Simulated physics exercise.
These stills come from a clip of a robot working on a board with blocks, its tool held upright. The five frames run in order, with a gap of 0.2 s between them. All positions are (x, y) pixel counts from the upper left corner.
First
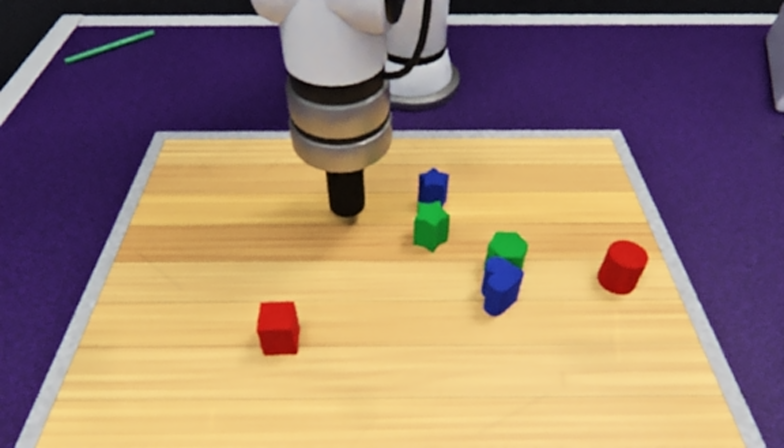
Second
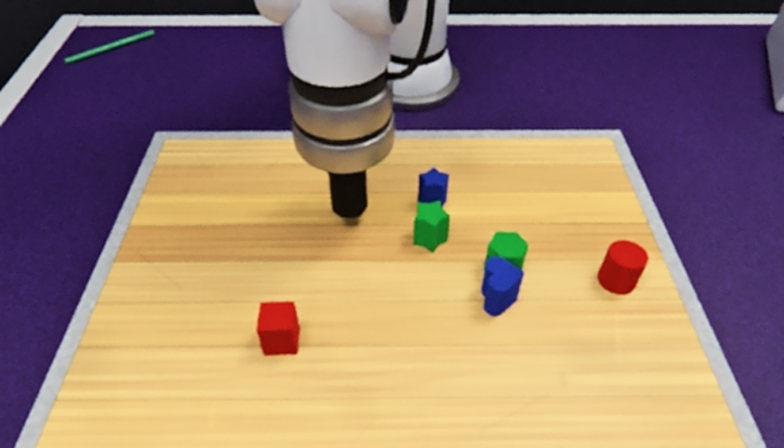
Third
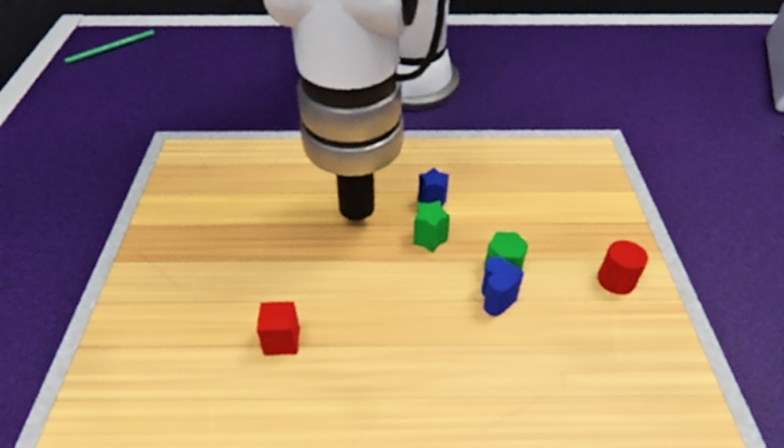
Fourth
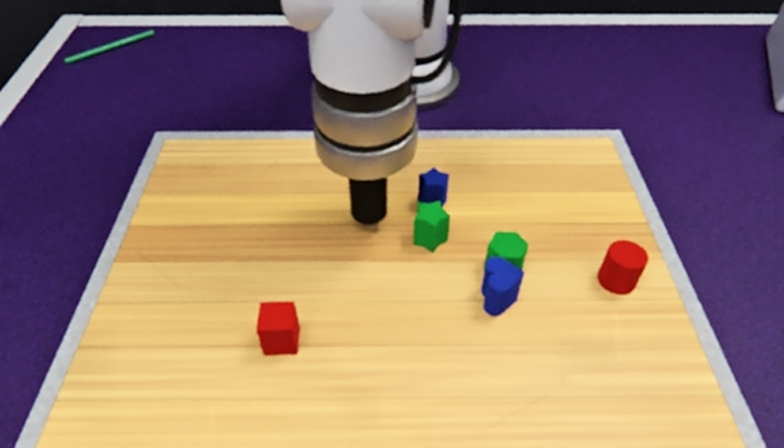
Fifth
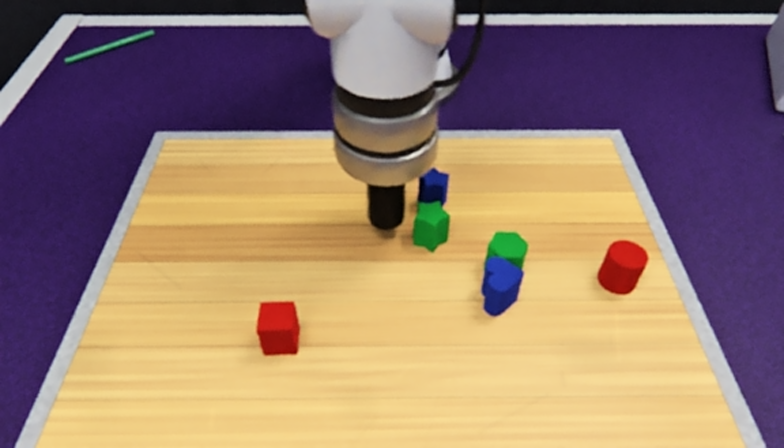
A robot arm moves slowly right above a wooden board, nearing the still green star-shaped block.
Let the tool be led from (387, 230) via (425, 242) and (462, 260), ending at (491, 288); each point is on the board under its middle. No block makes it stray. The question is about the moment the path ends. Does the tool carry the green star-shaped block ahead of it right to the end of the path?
I'd say no.
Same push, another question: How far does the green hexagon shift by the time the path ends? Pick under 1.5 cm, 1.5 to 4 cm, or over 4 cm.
The displacement of the green hexagon is above 4 cm.
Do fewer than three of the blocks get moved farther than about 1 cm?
Answer: No.
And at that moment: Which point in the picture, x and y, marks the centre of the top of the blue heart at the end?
Its top middle: (520, 293).
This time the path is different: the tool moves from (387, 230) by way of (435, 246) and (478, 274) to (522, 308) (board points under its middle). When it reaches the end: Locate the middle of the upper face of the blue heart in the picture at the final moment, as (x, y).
It should be at (539, 317) by then.
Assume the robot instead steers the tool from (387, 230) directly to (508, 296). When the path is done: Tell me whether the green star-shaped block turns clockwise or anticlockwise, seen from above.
That block twists counter-clockwise.
The first path, step by step. One third of the way, tool at (426, 230); green star-shaped block at (460, 219).
Two thirds of the way, tool at (464, 248); green star-shaped block at (500, 233); green hexagon at (528, 250).
At the end, tool at (494, 276); green star-shaped block at (525, 248), turned 40° anticlockwise; blue star-shaped block not moved; blue heart at (520, 293); green hexagon at (560, 255), turned 35° anticlockwise.
